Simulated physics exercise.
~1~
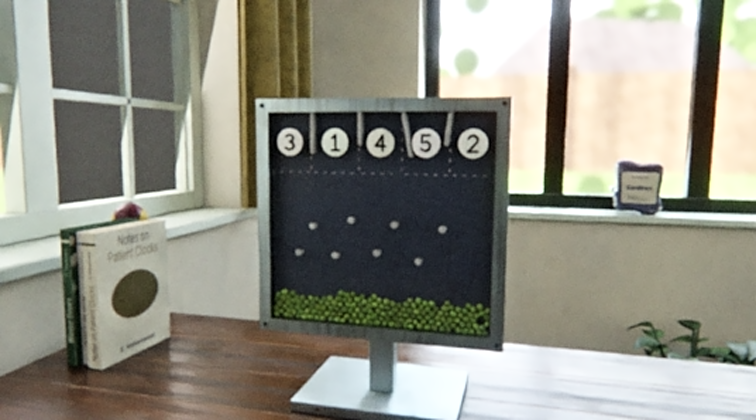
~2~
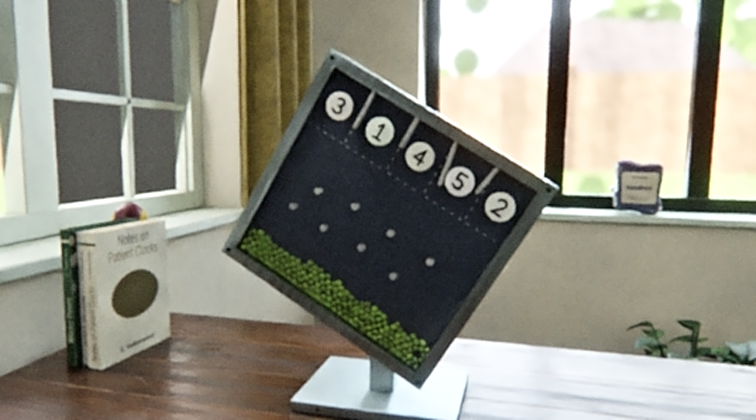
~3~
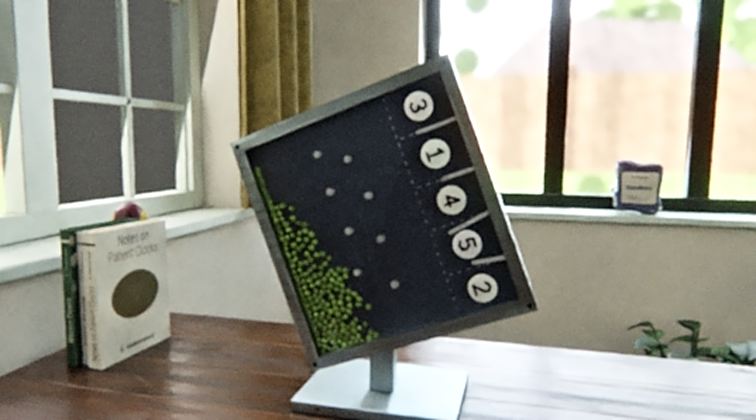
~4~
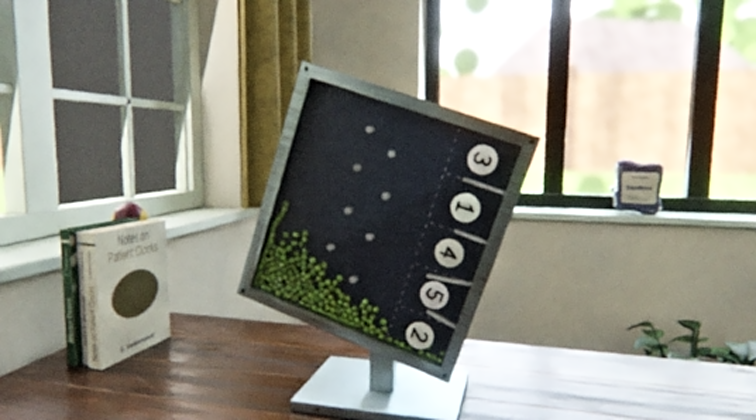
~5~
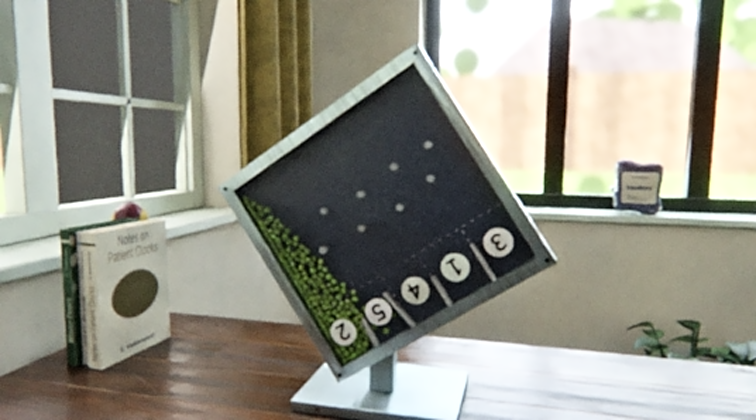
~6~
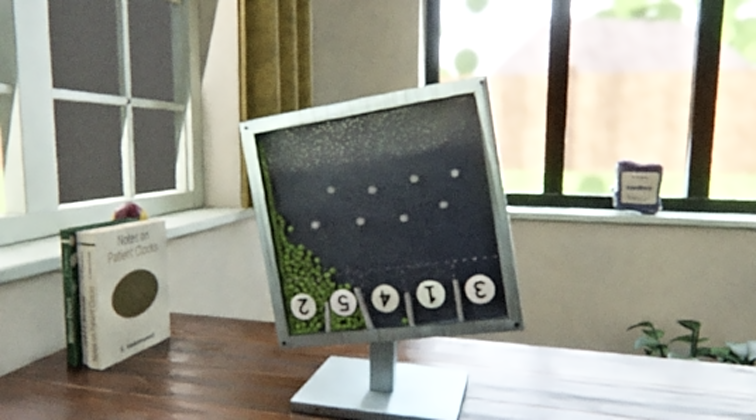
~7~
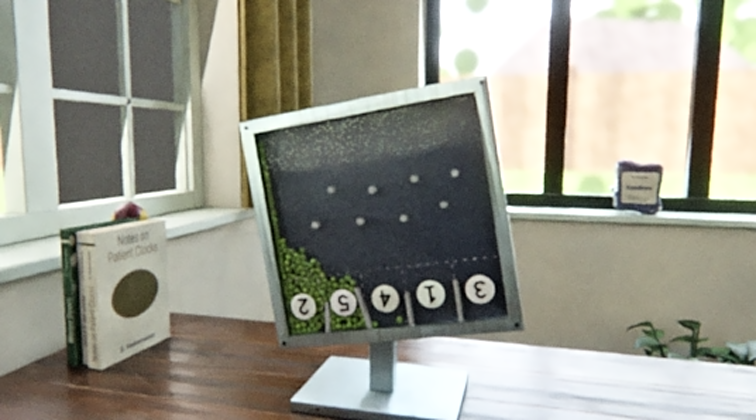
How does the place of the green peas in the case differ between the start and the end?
At the start the peas lie in a fairly level layer across the whole bottom of the case. At the end they are heaped against the left wall and in the lower left corner, reaching higher up than before.
